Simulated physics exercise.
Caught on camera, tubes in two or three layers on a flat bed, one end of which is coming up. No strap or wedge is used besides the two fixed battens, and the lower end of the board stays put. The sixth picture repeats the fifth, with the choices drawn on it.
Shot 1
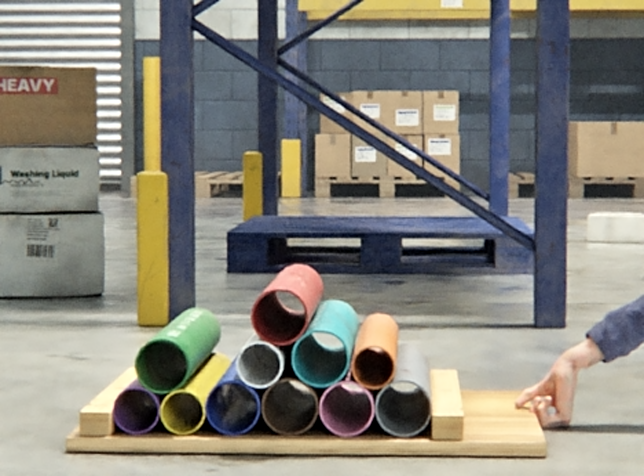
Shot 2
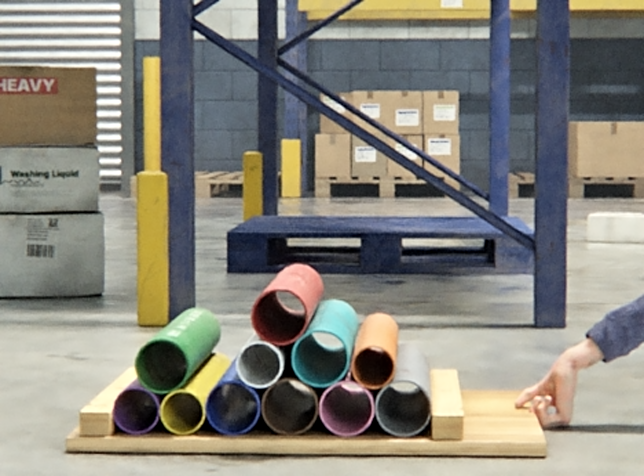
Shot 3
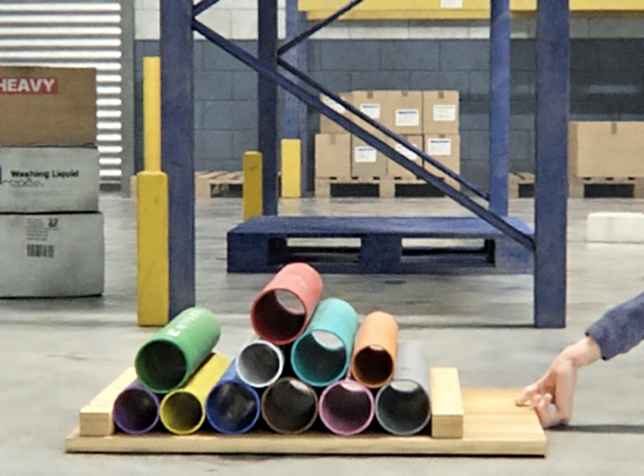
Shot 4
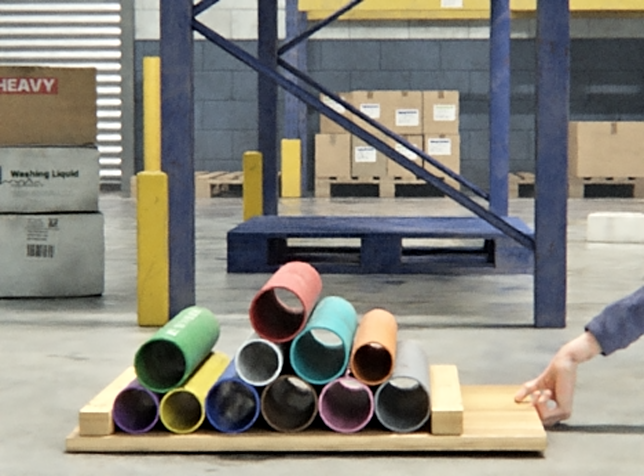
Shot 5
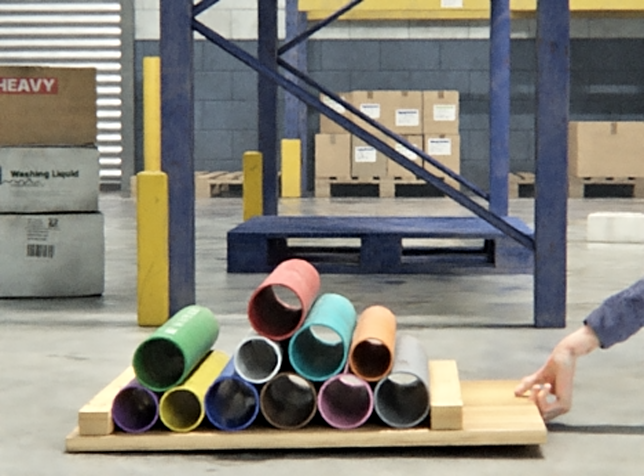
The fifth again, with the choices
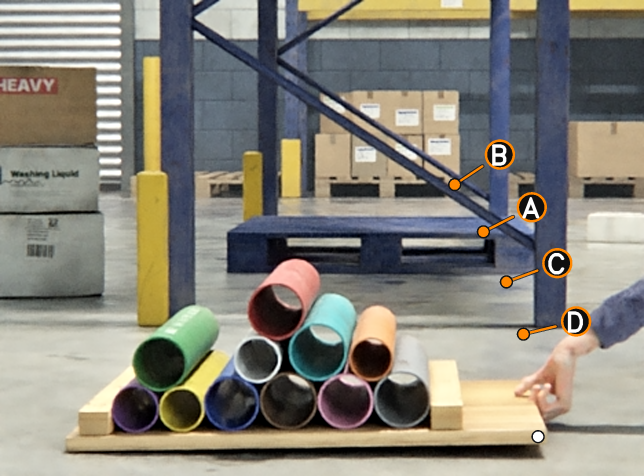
Stacked coloured tubes on a wooden board tilting very slightly as a hand at the right raises that end a little.
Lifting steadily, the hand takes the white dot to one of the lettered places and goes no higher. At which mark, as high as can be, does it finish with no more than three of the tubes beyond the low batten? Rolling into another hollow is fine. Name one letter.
It can be raised to A.
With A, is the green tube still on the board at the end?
No.
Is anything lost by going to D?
No, at D.
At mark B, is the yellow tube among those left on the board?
Yes, with B.
On the marked copy, A at (484, 232); B at (455, 185); C at (506, 282); D at (524, 334); the white dot at (538, 436).
With A. Early on, board at 16°.
Further on, board at 27°.
At the end, board at 27°, two over the low batten (green, red).
As for the rest, B five over the low batten; C none over the low batten; D none over the low batten.
